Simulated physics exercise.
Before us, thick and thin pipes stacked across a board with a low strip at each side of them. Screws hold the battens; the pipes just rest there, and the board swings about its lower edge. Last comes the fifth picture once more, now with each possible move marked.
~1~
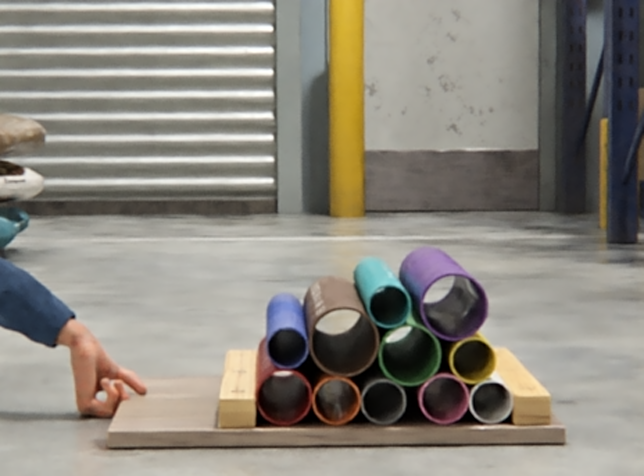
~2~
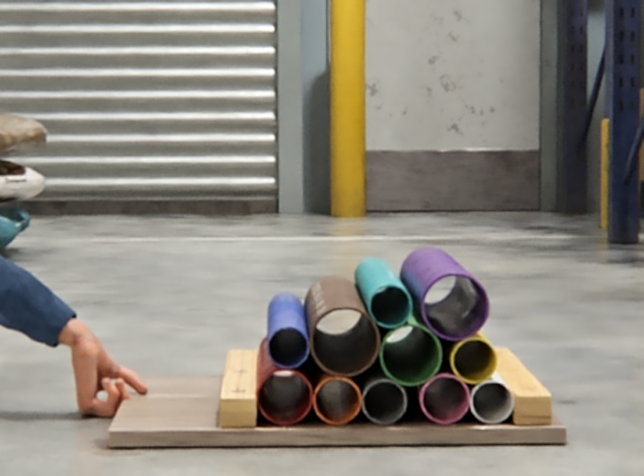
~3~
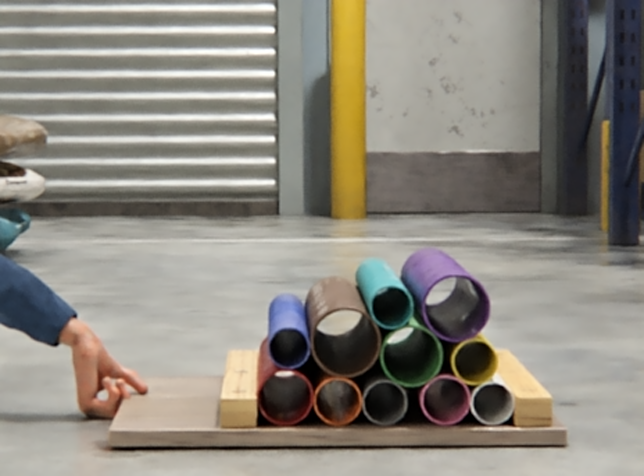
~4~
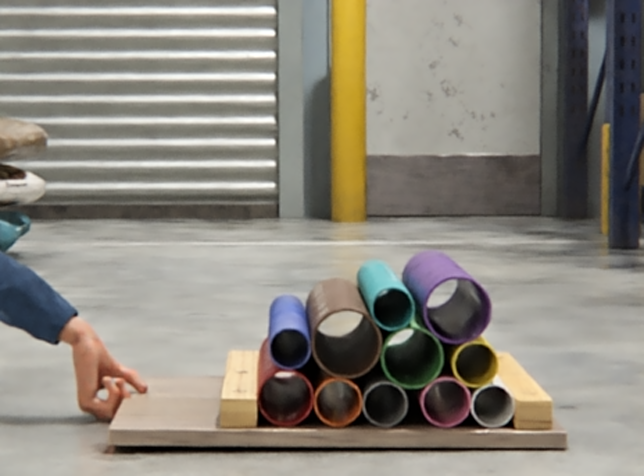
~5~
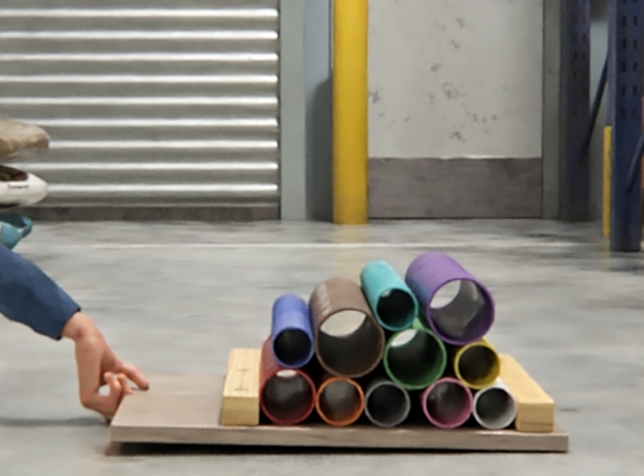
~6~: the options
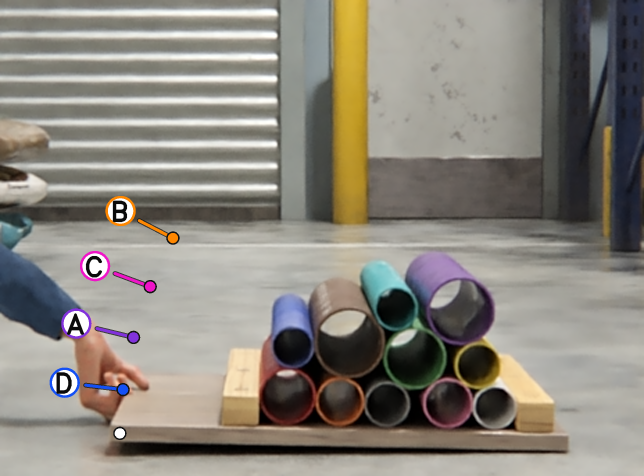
On the grey floor of a warehouse, thick and thin coloured pipes sit stacked on a board between two wooden strips, with a hand at the board's left end. The fingers then raise that end very slightly, tilting the board a little, while the pipes keep their arrangement.
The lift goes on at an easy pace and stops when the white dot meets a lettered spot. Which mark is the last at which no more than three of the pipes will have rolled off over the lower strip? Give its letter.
At most to A.
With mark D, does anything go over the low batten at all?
At D: No.
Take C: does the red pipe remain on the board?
Yes.
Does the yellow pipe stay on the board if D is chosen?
Yes.
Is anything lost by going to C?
Yes.
On the marked copy, A at (134, 337); B at (173, 238); C at (150, 287); D at (123, 390); the white dot at (120, 433).
Following A. Soon after the start, board at 12°.
Later, board at 14°.
In the end, board at 14°, none over the low batten.
As for the rest, B six over the low batten; C six over the low batten; D none over the low batten.
